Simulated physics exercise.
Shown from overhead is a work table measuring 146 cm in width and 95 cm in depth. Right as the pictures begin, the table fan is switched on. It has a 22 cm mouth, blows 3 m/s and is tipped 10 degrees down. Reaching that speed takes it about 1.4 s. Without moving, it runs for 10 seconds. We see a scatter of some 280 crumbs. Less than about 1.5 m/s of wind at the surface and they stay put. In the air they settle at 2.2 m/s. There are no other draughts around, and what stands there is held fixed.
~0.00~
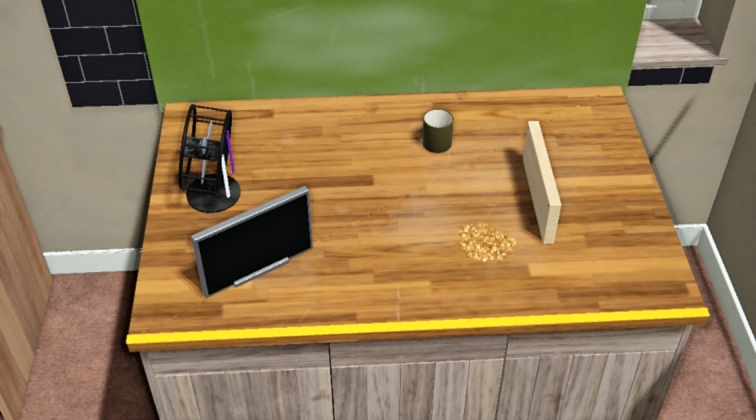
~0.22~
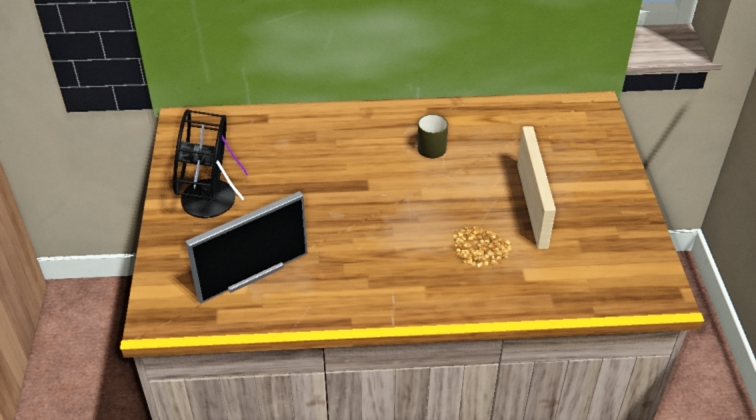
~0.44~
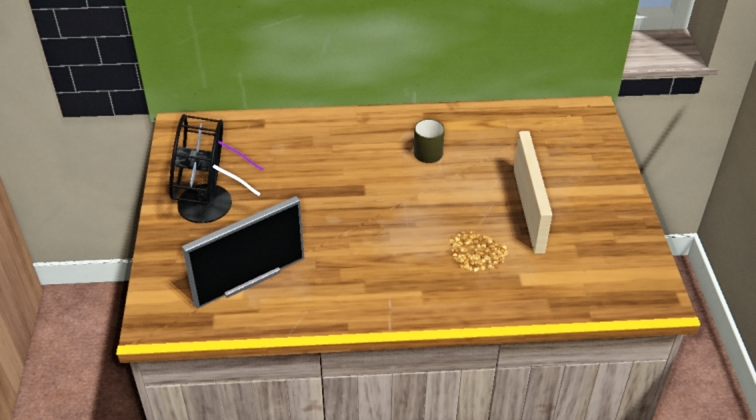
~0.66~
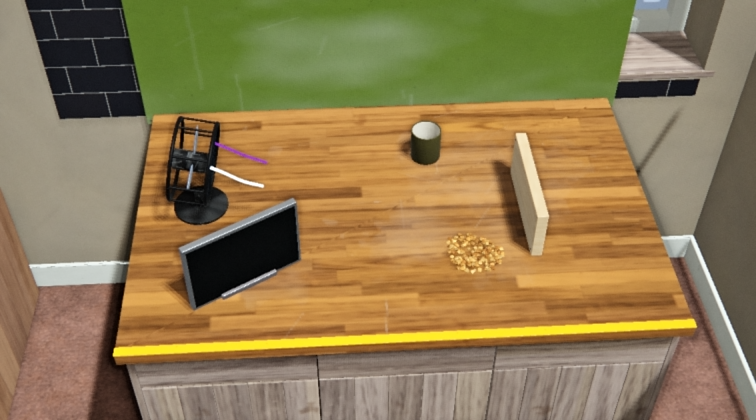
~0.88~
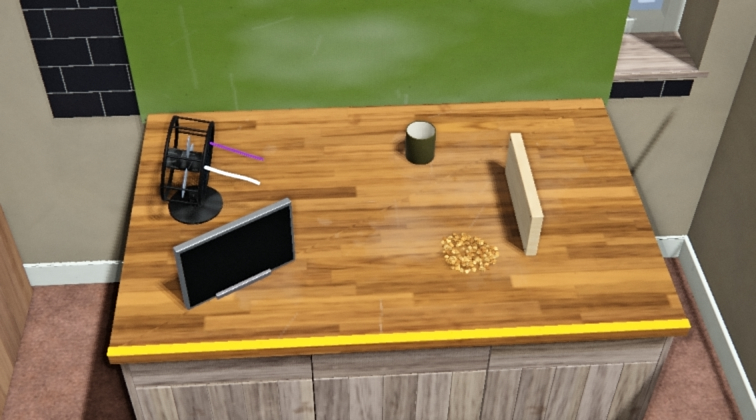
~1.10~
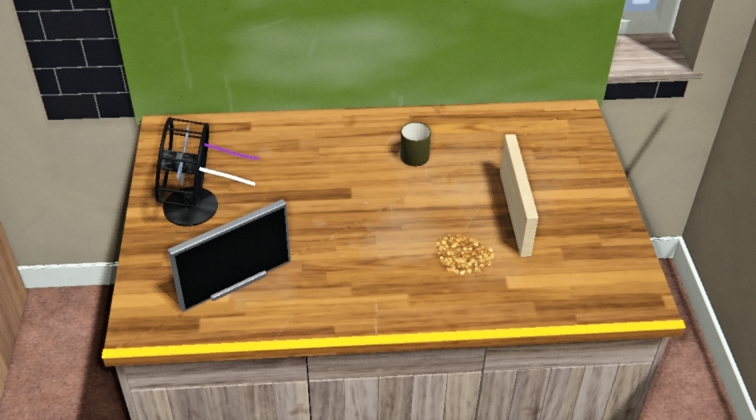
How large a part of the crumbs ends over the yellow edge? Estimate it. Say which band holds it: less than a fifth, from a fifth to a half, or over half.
I think more than one in two will wind up past that edge.
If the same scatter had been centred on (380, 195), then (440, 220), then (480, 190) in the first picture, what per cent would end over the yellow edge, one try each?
Try by try: About 30 per cent, 100 per cent and 10 per cent.
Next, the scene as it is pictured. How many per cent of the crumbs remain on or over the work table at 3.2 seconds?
Near 0 %.
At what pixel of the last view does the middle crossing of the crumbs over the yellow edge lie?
(565, 334).
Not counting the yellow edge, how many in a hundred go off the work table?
Near 0 %.
After 2.0 s, 38 % are on the move or not yet settled, 94 % are over the yellow edge.
After 3.2 s, 0 % are on the move or not yet settled, 100 % are over the yellow edge.
After 5.5 s, 0 % are on the move or not yet settled, 100 % are over the yellow edge.
After 10.0 s, at the end, 100 % are over the yellow edge.
